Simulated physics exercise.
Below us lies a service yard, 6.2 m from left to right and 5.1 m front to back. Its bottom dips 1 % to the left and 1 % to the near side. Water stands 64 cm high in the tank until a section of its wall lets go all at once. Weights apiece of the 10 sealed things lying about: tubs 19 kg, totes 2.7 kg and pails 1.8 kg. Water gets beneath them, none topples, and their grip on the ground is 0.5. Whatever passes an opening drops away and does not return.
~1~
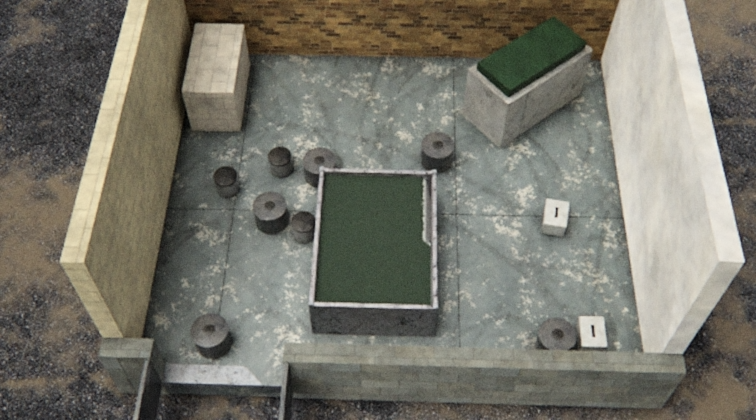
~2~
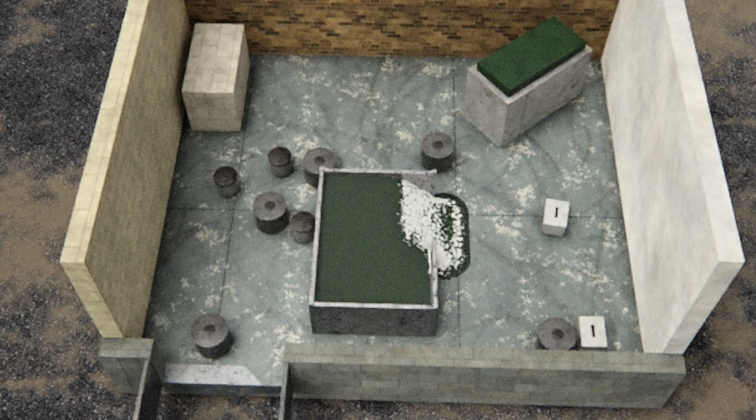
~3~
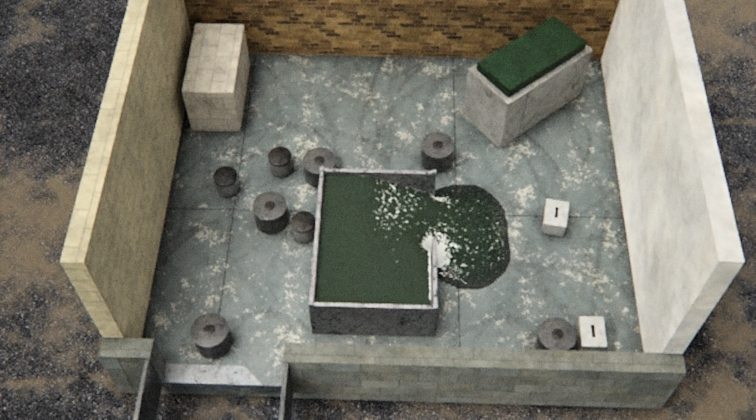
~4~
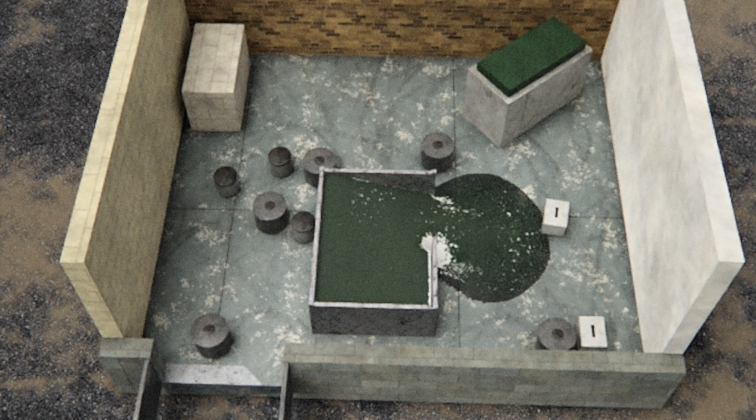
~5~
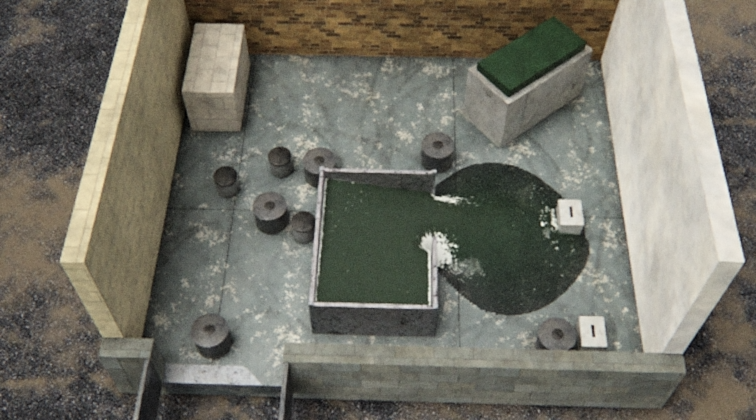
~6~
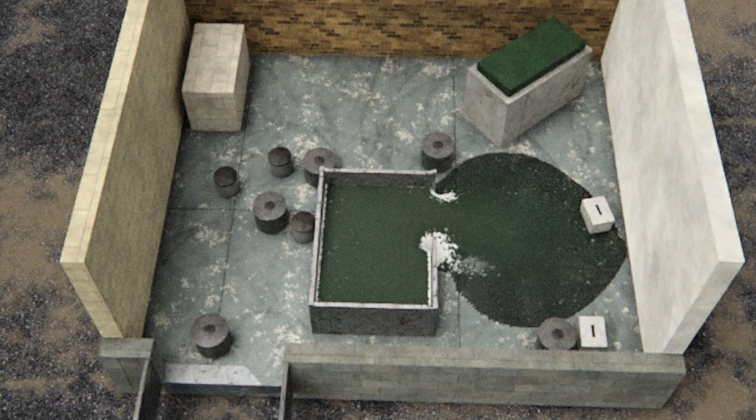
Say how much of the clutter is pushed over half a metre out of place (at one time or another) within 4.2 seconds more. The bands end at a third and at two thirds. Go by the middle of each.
Share: Under a third.
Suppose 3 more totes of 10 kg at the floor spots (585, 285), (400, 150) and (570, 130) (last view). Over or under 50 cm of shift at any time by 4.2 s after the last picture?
In that order: Over, less, more.
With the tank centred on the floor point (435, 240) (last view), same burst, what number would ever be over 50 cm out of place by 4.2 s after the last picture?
Then 3.
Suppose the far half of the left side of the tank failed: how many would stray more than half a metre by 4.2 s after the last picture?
Then 4.
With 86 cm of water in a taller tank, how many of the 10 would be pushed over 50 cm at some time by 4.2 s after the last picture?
Then 3.
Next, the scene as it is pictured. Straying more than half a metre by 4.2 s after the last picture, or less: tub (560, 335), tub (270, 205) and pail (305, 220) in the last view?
In that order: More, under, short of it.
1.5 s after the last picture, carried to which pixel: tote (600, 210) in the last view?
Around (620, 194).
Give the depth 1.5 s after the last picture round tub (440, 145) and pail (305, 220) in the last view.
About 1 and 0 cm.
Then, 0.4 s after the last picture 1 of 10 are over 50 cm from their spots; 1 afloat.
Then, 1.5 s after the last picture 1 of 10 are over 50 cm from their spots; 2 afloat.
Then, 2.8 s after the last picture 3 of 10 are over 50 cm from their spots; 2 afloat.
Then, 4.2 s after the last picture 3 of 10 are over 50 cm from their spots, and 3 have been at some point; 2 afloat.
